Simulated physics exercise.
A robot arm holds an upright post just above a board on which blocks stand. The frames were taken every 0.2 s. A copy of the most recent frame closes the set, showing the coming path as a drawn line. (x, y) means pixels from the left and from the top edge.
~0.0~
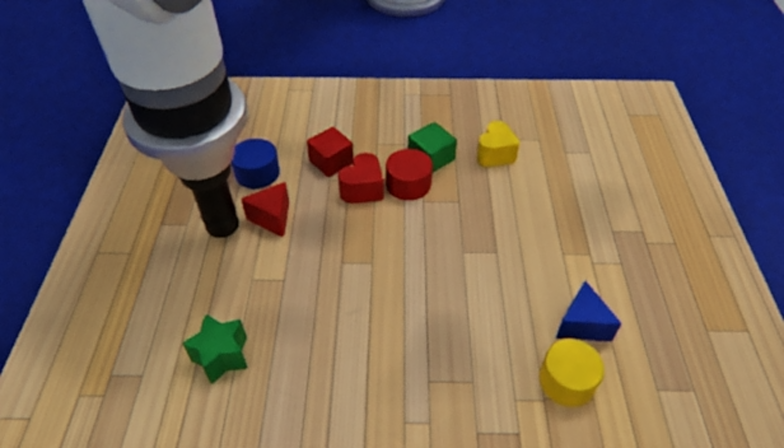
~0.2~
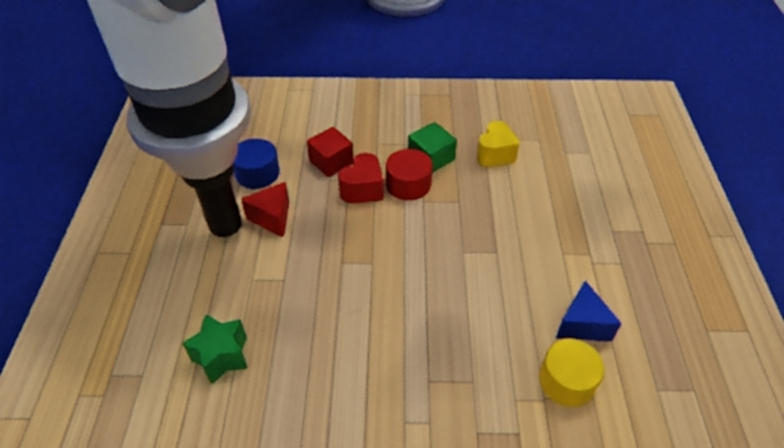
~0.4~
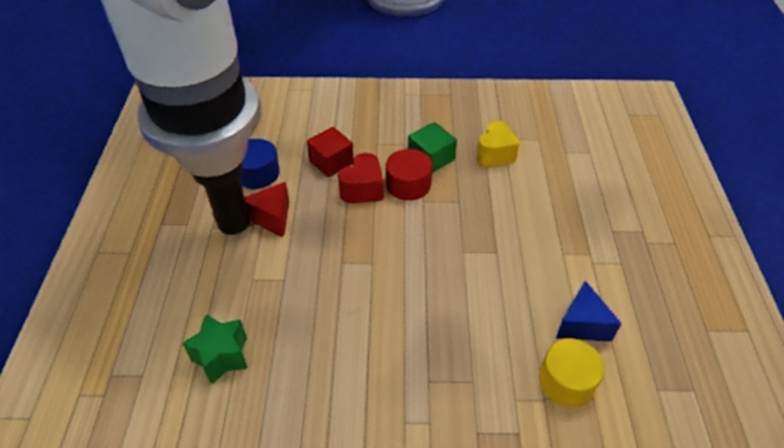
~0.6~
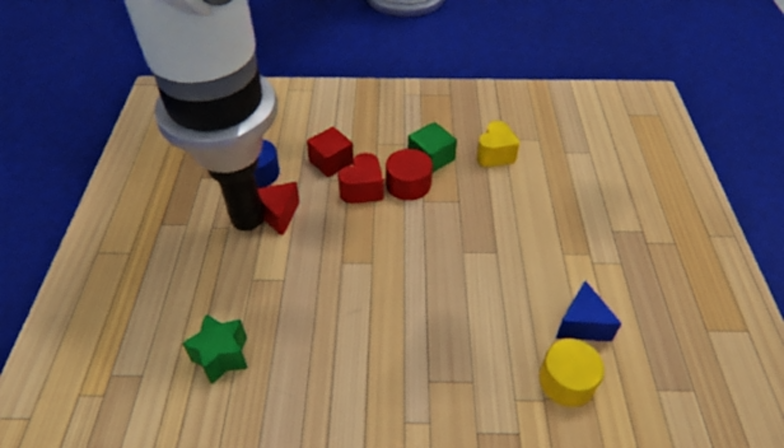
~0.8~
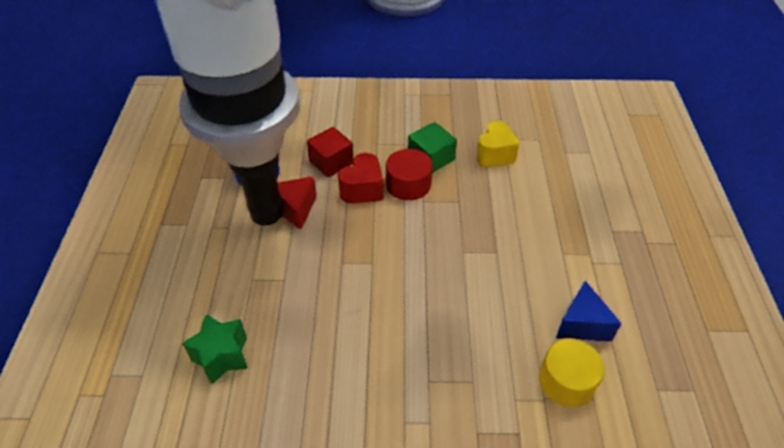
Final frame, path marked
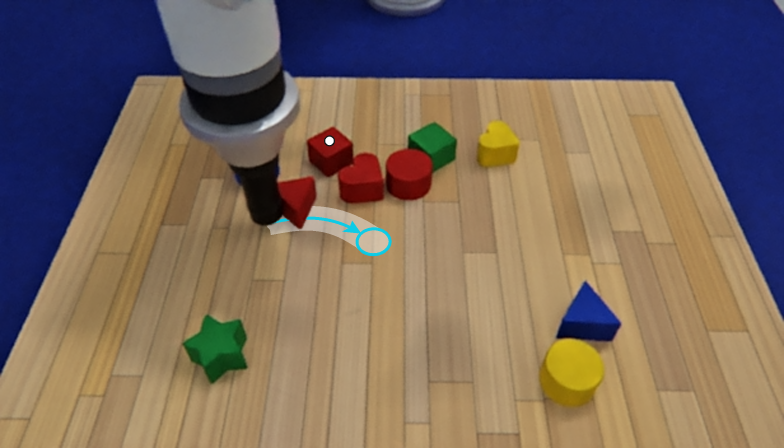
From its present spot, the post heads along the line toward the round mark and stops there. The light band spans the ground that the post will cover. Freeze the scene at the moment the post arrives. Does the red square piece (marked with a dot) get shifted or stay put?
By the end it is where it was.
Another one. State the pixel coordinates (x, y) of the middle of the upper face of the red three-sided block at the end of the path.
I'd place it at (326, 176), taking the centre of its top.
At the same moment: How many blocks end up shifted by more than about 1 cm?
Only one block.
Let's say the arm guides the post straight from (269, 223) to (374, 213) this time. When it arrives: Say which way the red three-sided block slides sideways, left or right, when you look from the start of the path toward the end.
My answer: Left.
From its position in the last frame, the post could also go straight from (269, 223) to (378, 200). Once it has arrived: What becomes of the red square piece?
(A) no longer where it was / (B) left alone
Answer: A.
Path on the board, from (269, 223) over (307, 218) and (343, 224) to (374, 242); the dot is on the red square piece.
What follows on the original path. One third of the way, post (307, 210); red three-sided block (323, 179), turned 15° anticlockwise.
Two thirds of the way, post (342, 216); red three-sided block (326, 176), turned 30° anticlockwise; red heart-shaped block (366, 168).
At the end, post (373, 233); red three-sided block (326, 176), turned 30° anticlockwise; red square piece in place; red heart-shaped block (366, 168).
